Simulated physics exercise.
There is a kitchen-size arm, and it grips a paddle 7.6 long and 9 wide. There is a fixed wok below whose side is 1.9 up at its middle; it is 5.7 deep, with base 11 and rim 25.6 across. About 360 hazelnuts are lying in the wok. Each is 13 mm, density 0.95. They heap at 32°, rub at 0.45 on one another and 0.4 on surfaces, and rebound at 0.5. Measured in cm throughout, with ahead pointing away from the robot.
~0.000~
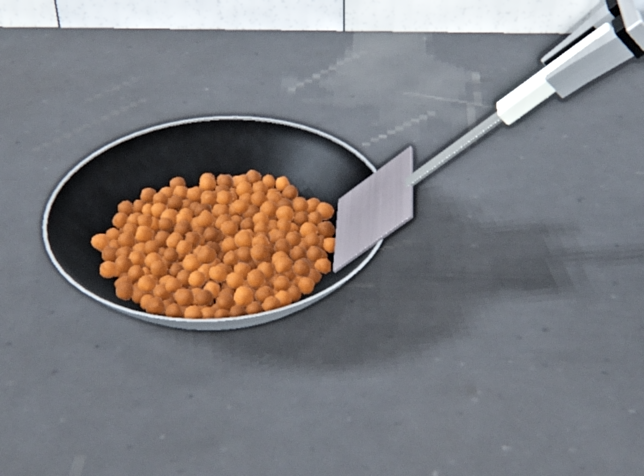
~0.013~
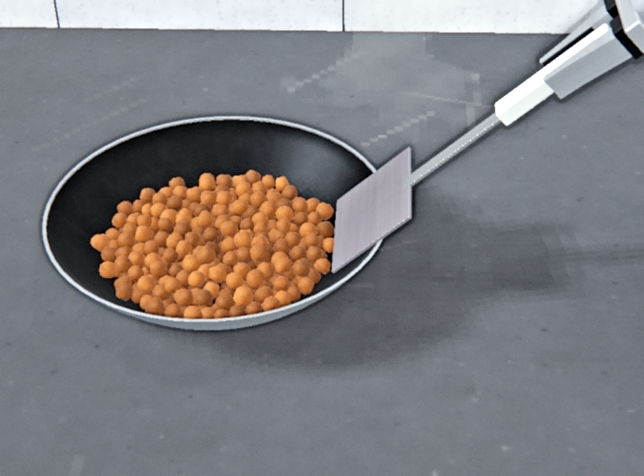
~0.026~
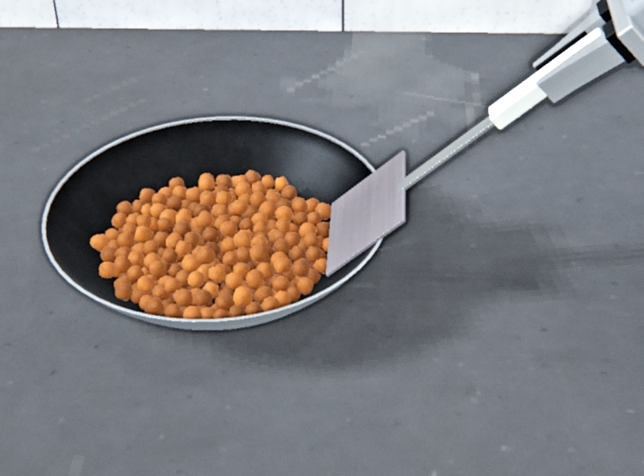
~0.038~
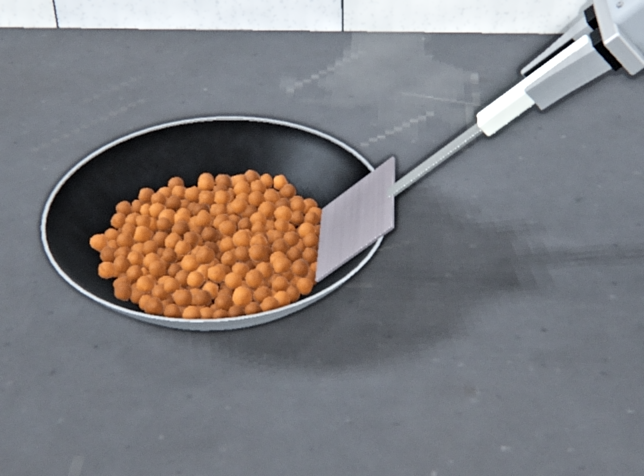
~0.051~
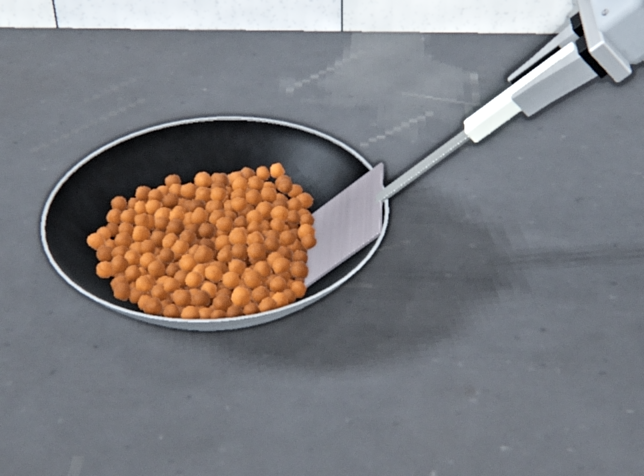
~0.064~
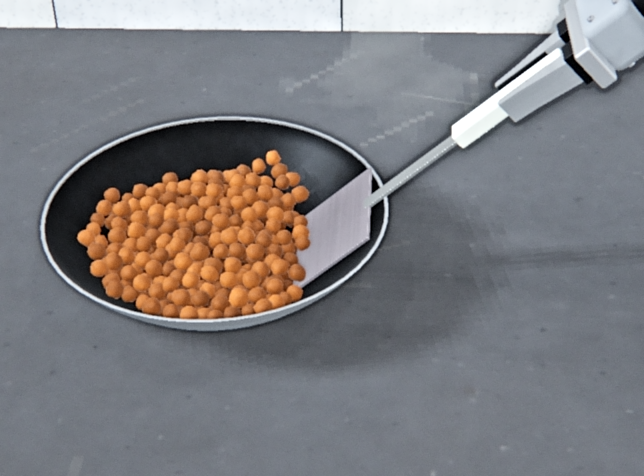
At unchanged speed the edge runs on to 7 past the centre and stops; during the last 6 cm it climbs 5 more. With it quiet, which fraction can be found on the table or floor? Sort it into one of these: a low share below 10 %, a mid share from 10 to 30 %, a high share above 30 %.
A mid share, from 10 to 30 %.
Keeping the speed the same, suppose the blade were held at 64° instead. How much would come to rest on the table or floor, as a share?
In that case around 30 per cent.
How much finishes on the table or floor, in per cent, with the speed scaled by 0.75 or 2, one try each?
Some 15 per cent, then some 45 per cent, on the table or floor.
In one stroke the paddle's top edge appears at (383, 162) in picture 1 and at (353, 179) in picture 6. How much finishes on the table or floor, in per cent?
I'd put it at roughly 20 per cent.
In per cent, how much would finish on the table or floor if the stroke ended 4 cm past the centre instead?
Then the share is near 0 in a hundred.
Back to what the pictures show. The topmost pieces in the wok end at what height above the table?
Height at rest: Roughly 6.0 cm.
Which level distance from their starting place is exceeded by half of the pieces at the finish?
I'd put it at close to 5 centimetres.
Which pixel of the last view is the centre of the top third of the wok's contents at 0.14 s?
Around (141, 221).
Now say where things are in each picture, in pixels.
In the first picture, paddle top edge at (412, 180), sloping 43°; upper third of the load around (219, 239), from x 100 to 330, top at y 180; 365 in the wok.
In the second picture, paddle top edge at (410, 181), sloping 43°; upper third of the load around (219, 239), from x 100 to 330, top at y 180.
In the third picture, paddle top edge at (404, 185), sloping 43°; upper third of the load around (218, 239), from x 100 to 330, top at y 180.
In the fourth picture, paddle top edge at (393, 191), sloping 43°; upper third of the load around (217, 238), from x 100 to 325, top at y 180.
In the fifth picture, paddle top edge at (382, 197), sloping 43°; upper third of the load around (212, 233), from x 95 to 320, top at y 170.
In the sixth picture, paddle top edge at (370, 202), sloping 43°; upper third of the load around (202, 230), from x 85 to 315, top at y 160; 365 in the wok.
After 0.14 s, sloping 43°, highest piece 7 above the table; 365 in the wok.
After 0.21 s, sloping 43°, highest piece 7 above the table; 363 in the wok, 2 on the blade or in flight.
After 0.44 s, sloping 43°, highest piece 10 above the table; 290 in the wok, 43 on the table or floor, 32 on the blade or in flight.
After 1.49 s, sloping 43°, highest piece 6 above the table; 289 in the wok, 76 on the table or floor.
At rest, 289 in the wok, 76 on the table or floor. That is 21 % on the table or floor.
